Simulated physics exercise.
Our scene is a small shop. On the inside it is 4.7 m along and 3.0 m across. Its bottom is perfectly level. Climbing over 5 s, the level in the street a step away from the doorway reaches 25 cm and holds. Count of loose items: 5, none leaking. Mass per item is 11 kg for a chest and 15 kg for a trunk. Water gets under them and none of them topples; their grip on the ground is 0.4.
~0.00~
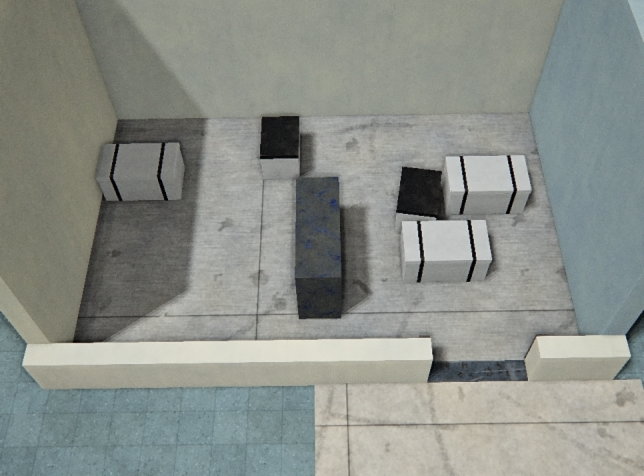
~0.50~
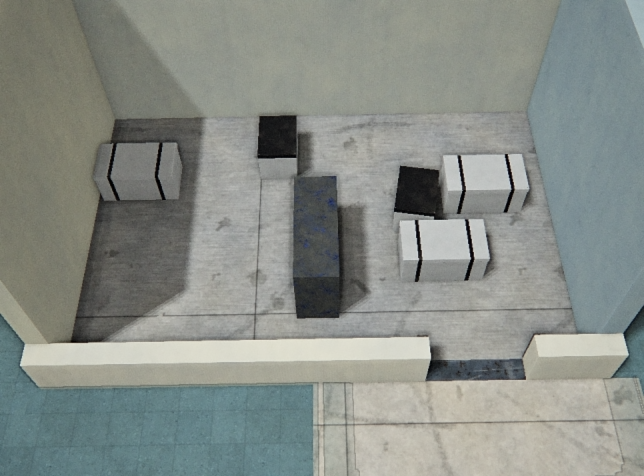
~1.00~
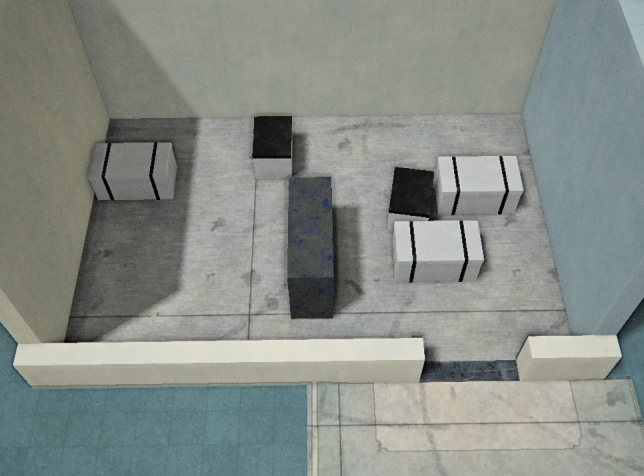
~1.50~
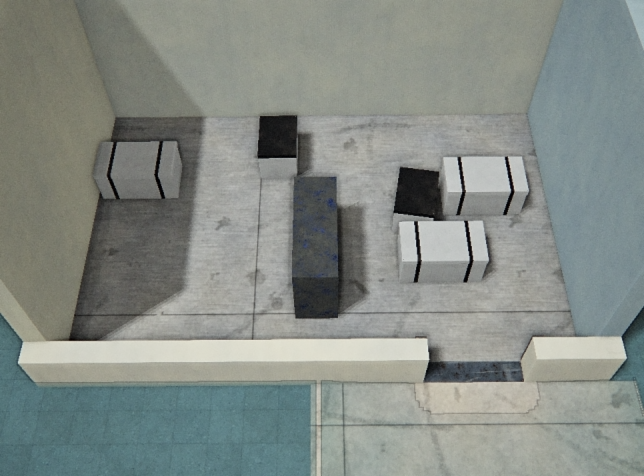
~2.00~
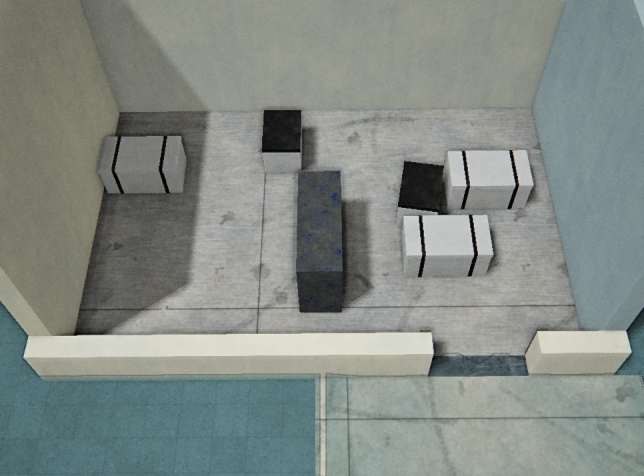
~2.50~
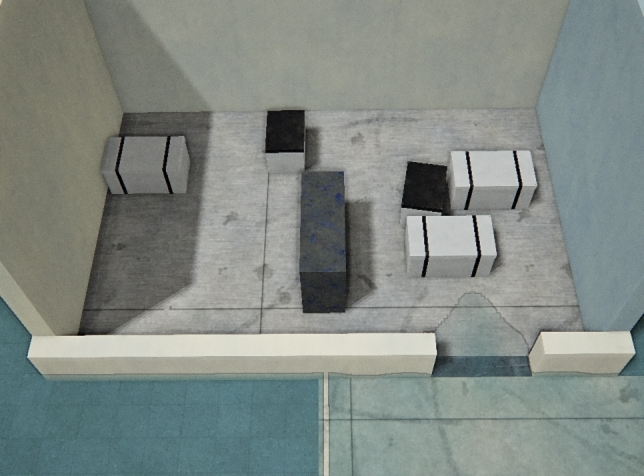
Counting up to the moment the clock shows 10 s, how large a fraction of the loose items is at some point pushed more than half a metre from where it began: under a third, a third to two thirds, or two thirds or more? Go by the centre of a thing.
It will work out to two or more in three.
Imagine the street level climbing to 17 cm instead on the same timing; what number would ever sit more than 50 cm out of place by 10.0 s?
That would make 4 of them.
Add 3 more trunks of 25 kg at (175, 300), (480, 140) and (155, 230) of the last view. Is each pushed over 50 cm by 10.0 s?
Result, in listed order: Not exceeded / exceeded / not exceeded.
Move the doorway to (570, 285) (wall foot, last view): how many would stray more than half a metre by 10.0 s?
4.
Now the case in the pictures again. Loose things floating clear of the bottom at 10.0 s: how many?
My tally comes to 3.
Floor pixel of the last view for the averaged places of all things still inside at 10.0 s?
They average out to somewhere around (196, 202).
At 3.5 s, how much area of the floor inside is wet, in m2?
I'd estimate close to 2.5 m2.
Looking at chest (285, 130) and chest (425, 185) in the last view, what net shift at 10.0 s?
In turn: 140 cm, 300 cm.
After 3.5 s 0 of 5 are over 50 cm from their spots; 0 afloat.
After 4.5 s 0 of 5 are over 50 cm from their spots; 1 afloat.
After 7.0 s 3 of 5 are over 50 cm from their spots; 3 afloat.
After 10.0 s 5 of 5 are over 50 cm from their spots, and 5 have been at some point; 3 afloat.
